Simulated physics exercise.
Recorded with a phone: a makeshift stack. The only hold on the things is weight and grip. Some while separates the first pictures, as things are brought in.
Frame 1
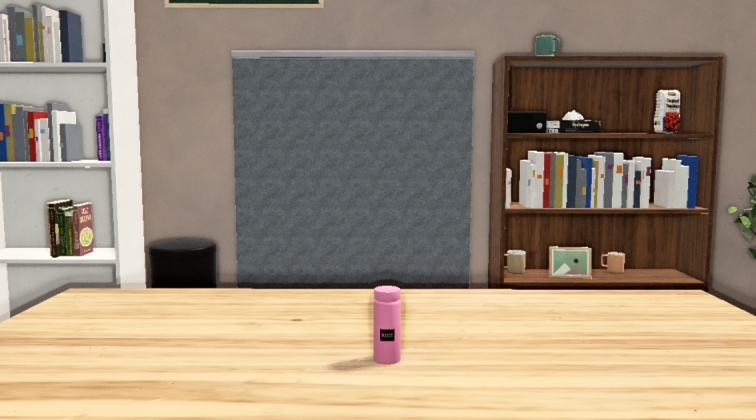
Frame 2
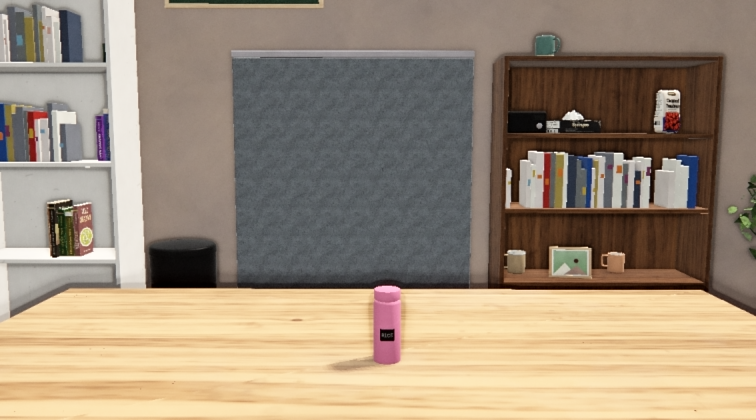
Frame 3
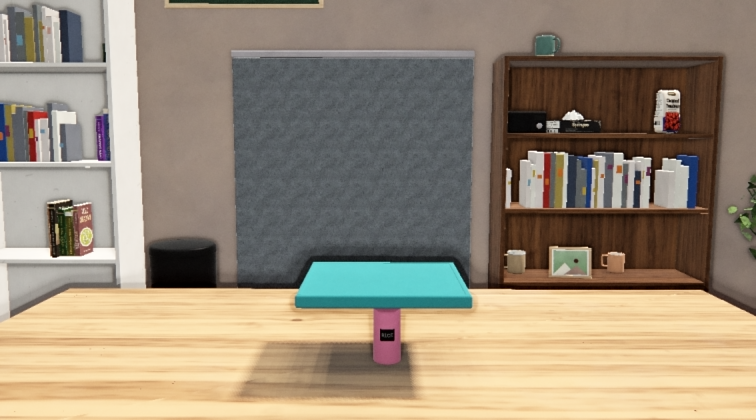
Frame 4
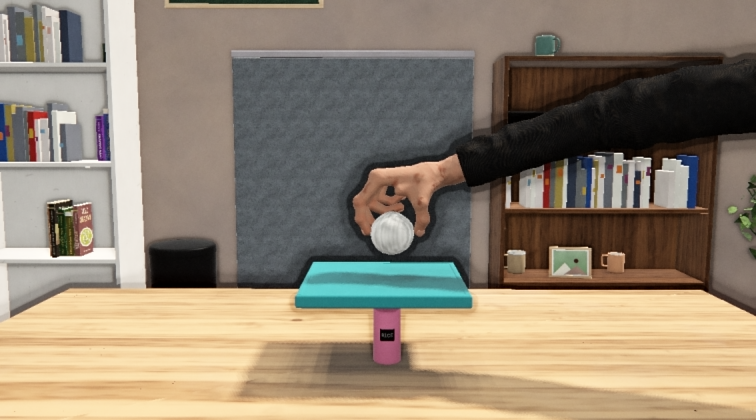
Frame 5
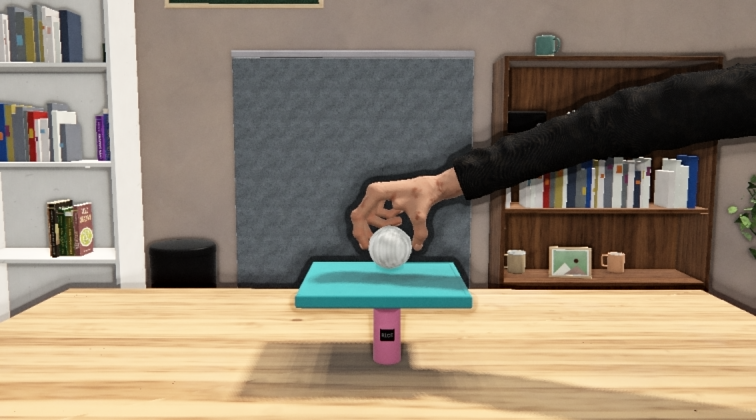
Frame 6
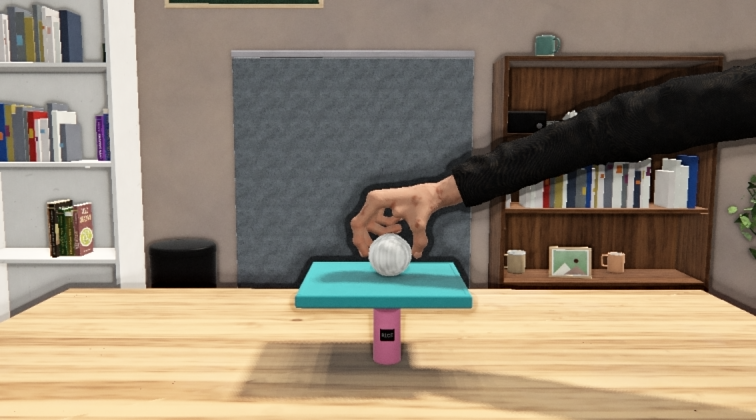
We see a pink shaker standing on a wooden table, then a flat teal board resting on top of it. A hand reaches in from the right and lowers a round white onion onto the board, keeping hold of it.
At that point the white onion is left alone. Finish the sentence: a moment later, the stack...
It stays put.
Then, 0.30 s on from there, no change.
Then, 0.70 s on from there, white onion resting near (390, 255).
In the end, all 3 unmoved. At the end, from the last picture's camera, white onion near (390, 255). The stack holds.
